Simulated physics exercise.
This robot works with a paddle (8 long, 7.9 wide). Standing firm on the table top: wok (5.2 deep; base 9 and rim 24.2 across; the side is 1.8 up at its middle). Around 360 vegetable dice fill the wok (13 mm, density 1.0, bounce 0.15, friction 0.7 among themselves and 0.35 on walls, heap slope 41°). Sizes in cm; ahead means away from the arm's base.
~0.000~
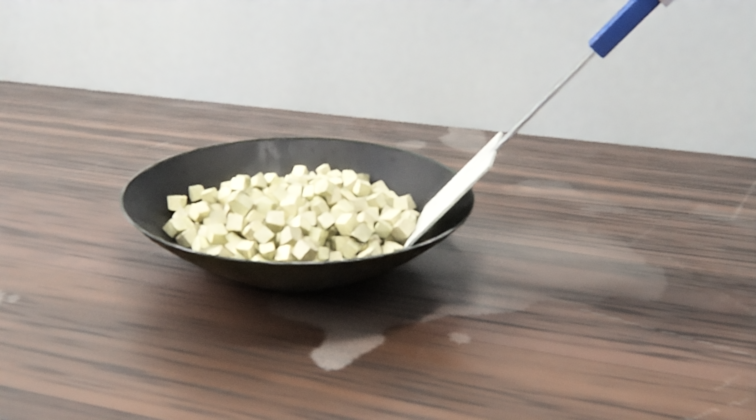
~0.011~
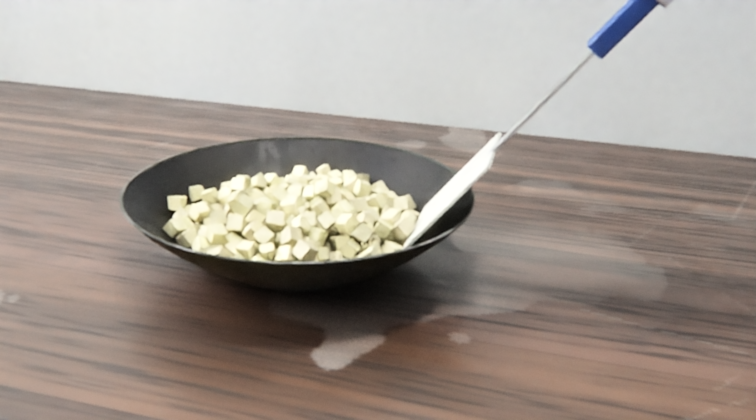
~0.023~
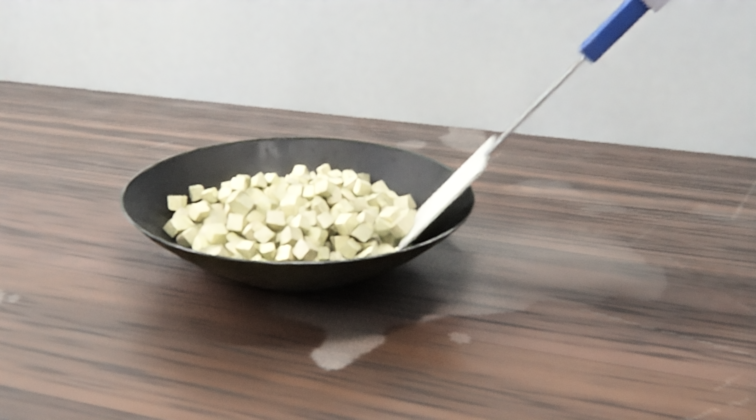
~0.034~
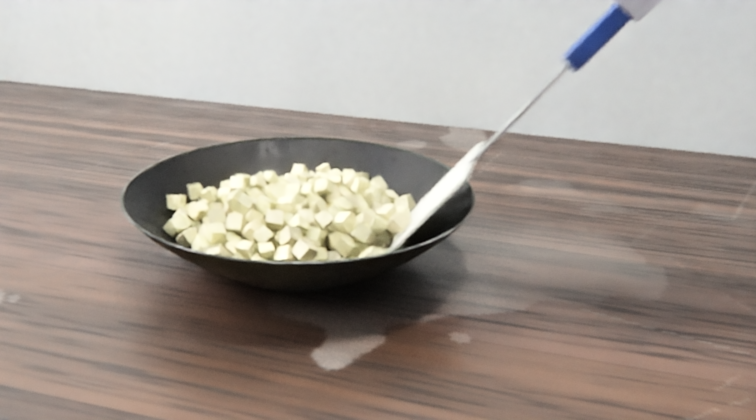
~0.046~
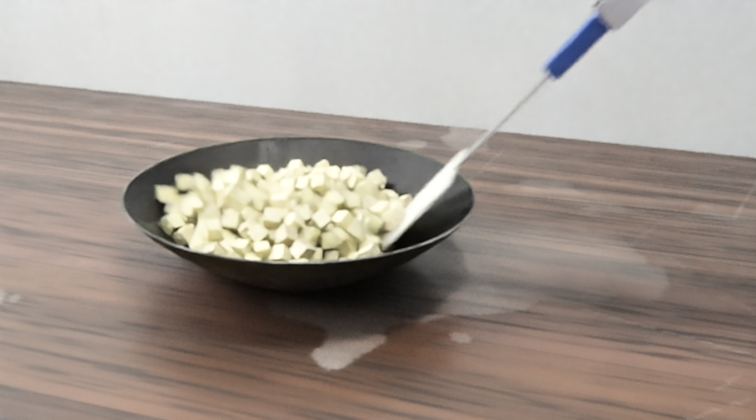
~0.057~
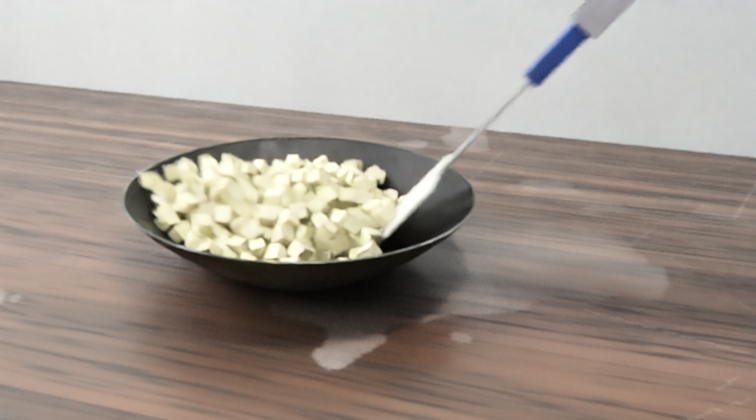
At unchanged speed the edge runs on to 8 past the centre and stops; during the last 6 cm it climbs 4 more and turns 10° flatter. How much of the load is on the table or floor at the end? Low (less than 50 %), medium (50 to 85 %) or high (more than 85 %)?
Share on the table or floor: Medium (50 to 85 %).
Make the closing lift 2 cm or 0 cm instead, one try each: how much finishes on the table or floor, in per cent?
About 65 and 60 per cent.
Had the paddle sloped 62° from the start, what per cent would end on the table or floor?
It would be near 60 per cent.
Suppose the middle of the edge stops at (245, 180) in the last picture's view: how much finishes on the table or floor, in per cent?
About 30 per cent.
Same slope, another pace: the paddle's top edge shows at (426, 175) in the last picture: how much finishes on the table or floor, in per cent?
About 65 per cent.
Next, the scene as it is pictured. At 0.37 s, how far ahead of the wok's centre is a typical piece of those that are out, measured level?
Roughly 24 cm.
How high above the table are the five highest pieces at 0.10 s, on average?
Some 8 cm.
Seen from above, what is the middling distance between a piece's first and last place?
About 21 cm.
By 0.10 s, sloping 52°, highest piece 9 above the table; 350 in the wok, 11 on the blade or in flight.
By 0.14 s, sloping 49°, highest piece 10 above the table; 327 in the wok, 34 on the blade or in flight.
By 0.37 s, sloping 42°, highest piece 13 above the table; 158 on the table or floor, 142 in the wok, 61 on the blade or in flight.
By 1.42 s, sloping 42°, highest piece 6 above the table; 220 on the table or floor, 141 in the wok.
Final count, 220 on the table or floor, 141 in the wok. That is 61 % on the table or floor.
